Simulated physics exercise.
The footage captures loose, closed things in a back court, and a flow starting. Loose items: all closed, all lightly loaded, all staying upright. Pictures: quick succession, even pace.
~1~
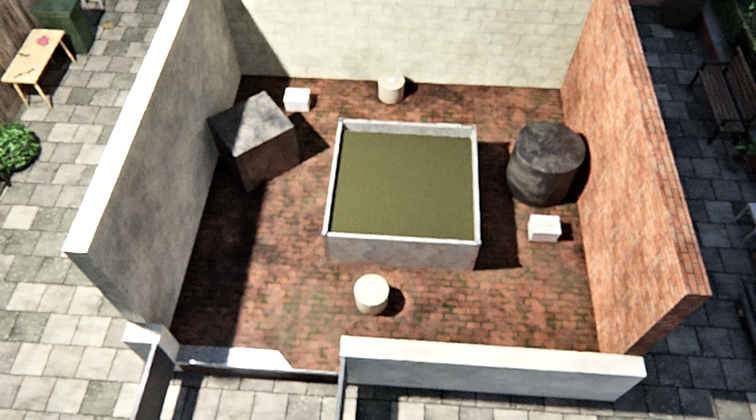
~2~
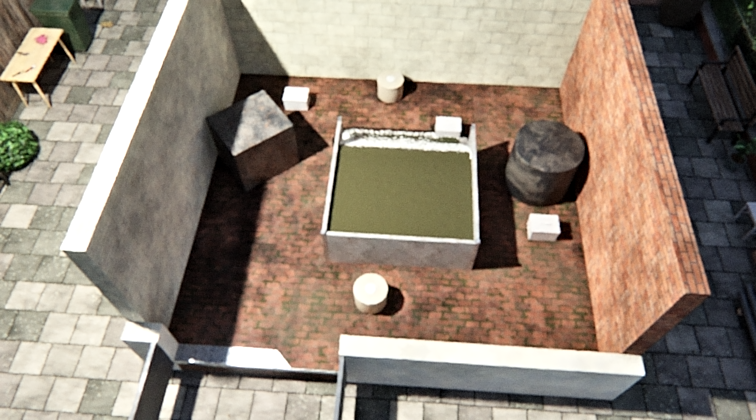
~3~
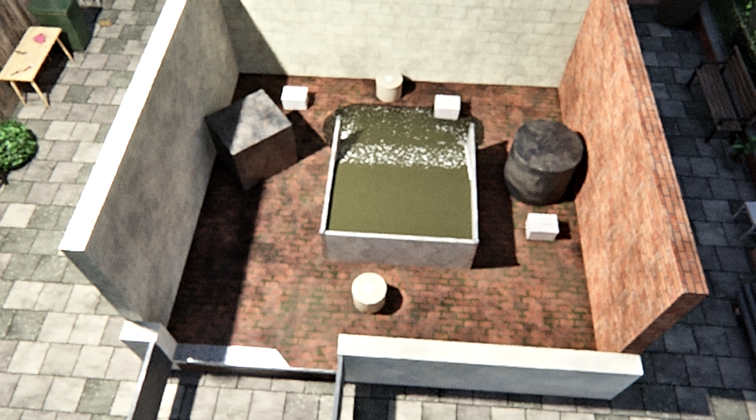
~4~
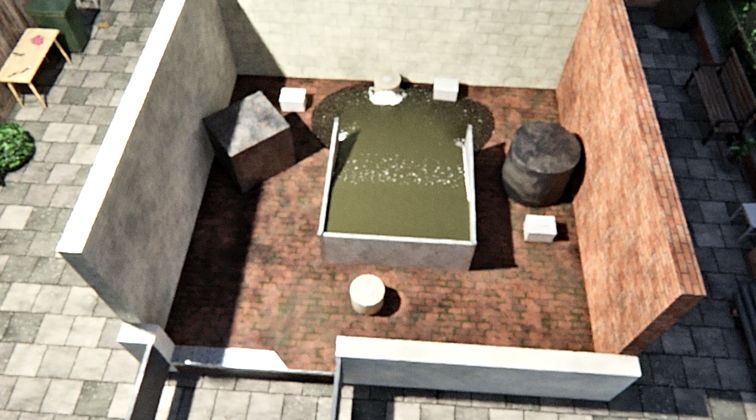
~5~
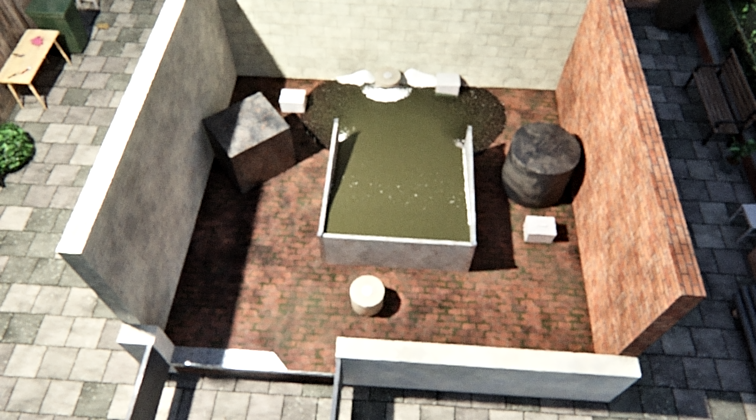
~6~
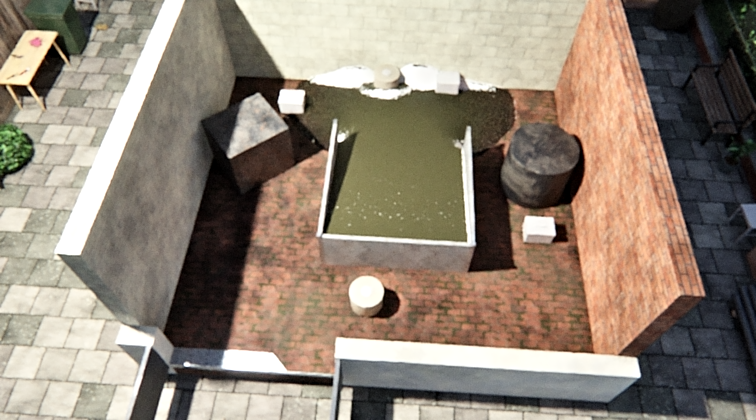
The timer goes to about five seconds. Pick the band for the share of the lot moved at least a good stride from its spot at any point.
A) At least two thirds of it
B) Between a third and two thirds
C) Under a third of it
At least two thirds of it.
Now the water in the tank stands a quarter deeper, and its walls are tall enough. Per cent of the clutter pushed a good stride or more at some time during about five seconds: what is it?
Share displaced: Approx. 80 percent.
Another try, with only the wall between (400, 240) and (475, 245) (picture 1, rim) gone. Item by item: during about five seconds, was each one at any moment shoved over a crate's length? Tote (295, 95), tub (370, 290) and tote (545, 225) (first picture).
Lab note - in sequence: Never that far; never that far; made it that far.
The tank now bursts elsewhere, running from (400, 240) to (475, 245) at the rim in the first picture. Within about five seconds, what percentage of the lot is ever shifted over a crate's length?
20 per cent or thereabouts.
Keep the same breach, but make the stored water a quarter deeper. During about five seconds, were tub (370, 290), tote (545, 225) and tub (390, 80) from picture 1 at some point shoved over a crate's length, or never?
Taking them as listed, the first came up short, the second did it and the third did it.
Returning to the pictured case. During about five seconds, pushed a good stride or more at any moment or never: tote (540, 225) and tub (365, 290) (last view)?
Taking them as you listed them, I'd say travelled that much for the first and too little for the second.
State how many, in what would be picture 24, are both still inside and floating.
It adds up to 3.
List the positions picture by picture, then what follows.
A tote is out of sight; a tub at (392, 80) rests on the ground; 0 of 5 have shifted, in the first frame.
A tote at (449, 124), on the bottom, close to its start; a tub at (391, 79), on the bottom; 1 of 5 have shifted, in the second frame.
A tote at (448, 102) rests on the ground, a stride from its start; a tub at (390, 79), on the bottom; 1 of 5 have shifted, in the third frame.
A tote at (446, 84) rests on the ground, a stride from its start; a tub at (388, 79) rests on the ground, close to its start; 1 of 5 have shifted, in the fourth frame.
A tote at (448, 80) rests on the ground, a stride from its start; a tub at (388, 75) rests on the ground, close to its start; 2 of 5 have shifted, in the fifth frame.
A tote at (448, 77) floats, a stride from its start; a tub at (387, 73) floats, close to its start; 2 of 5 have shifted, in the sixth frame.
A moment on, 1 of 5 are well off their spots; 2 afloat.
Next, 3 of 5 are well off their spots; 3 afloat.
Later, 3 of 5 are well off their spots; 3 afloat.
In the end, 3 of 5 are well off their spots, and 4 have been at some point; 4 afloat.
